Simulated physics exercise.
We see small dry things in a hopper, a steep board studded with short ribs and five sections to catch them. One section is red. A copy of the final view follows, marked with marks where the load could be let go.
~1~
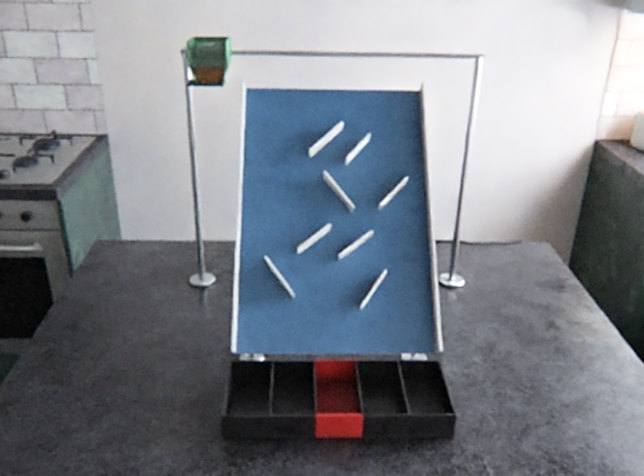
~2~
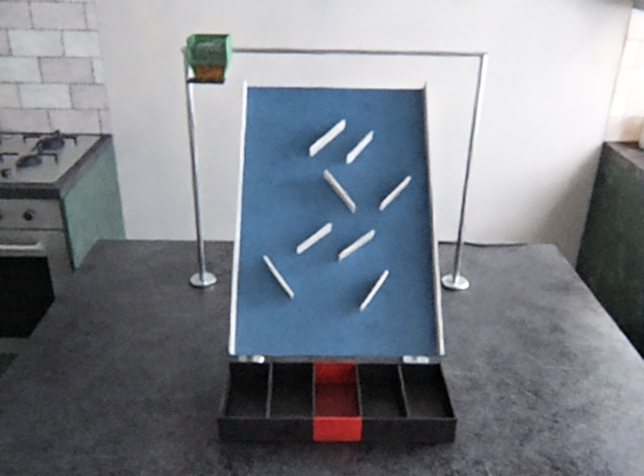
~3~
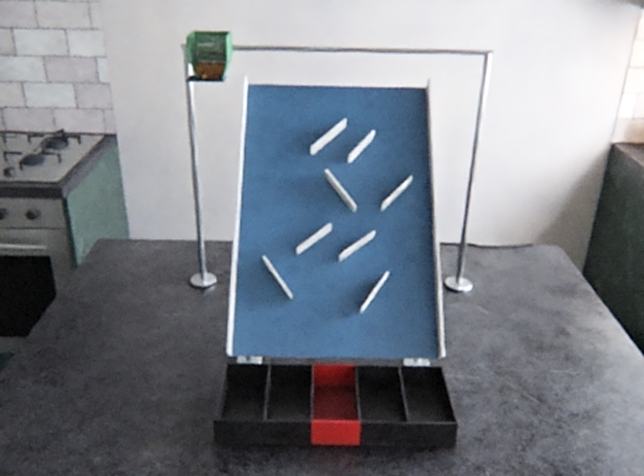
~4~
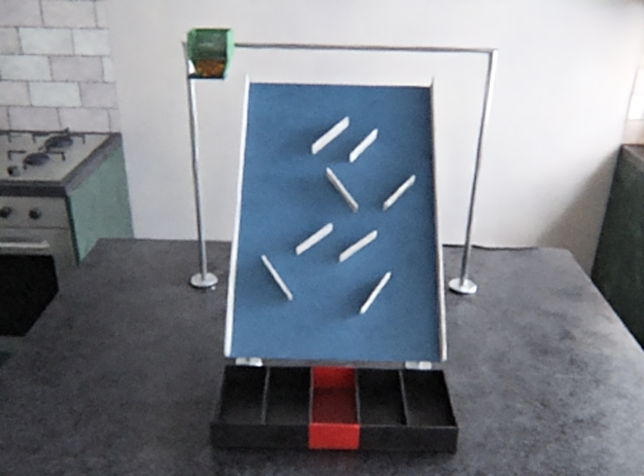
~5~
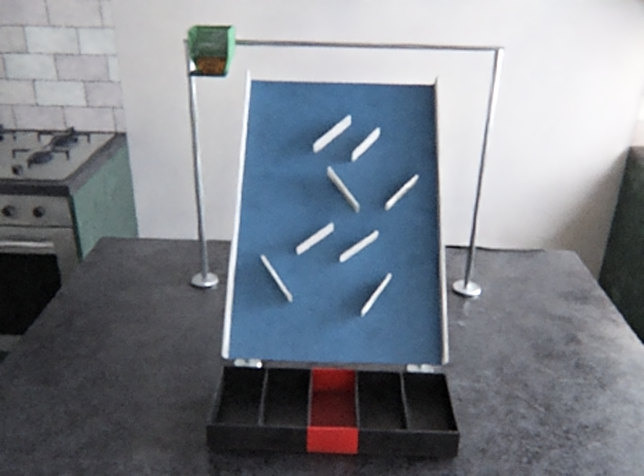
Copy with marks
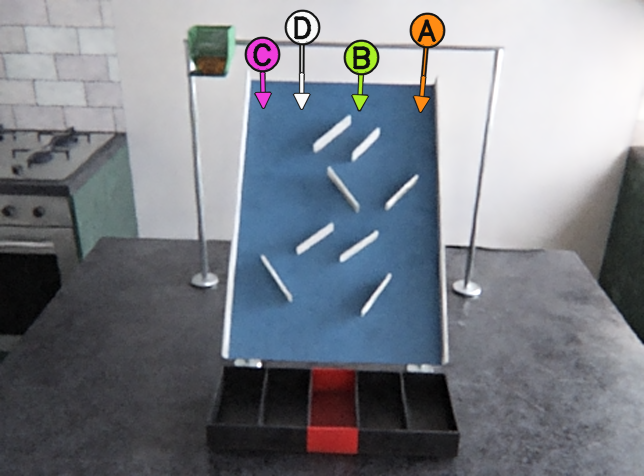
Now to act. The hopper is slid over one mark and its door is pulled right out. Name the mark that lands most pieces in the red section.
Best: D.
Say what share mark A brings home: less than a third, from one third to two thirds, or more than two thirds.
Mark A gives less than a third.
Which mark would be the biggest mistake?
The answer is A.
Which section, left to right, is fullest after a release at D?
The third.
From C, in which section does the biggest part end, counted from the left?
The first from the left.
On the marked copy, mark A meets the board at (420, 106); mark B meets the board at (359, 104); mark C meets the board at (263, 102); mark D meets the board at (301, 103).
With A, a stray few in the red section, most in other sections, about a quarter outside the box.
With B, about a quarter in the red section, about two thirds in other sections, a stray few held on the board, a small part outside the box.
With C, about a quarter in the red section, about half in other sections, a small part outside the box.
With D, about two thirds in the red section, about a quarter in other sections, a small part outside the box.
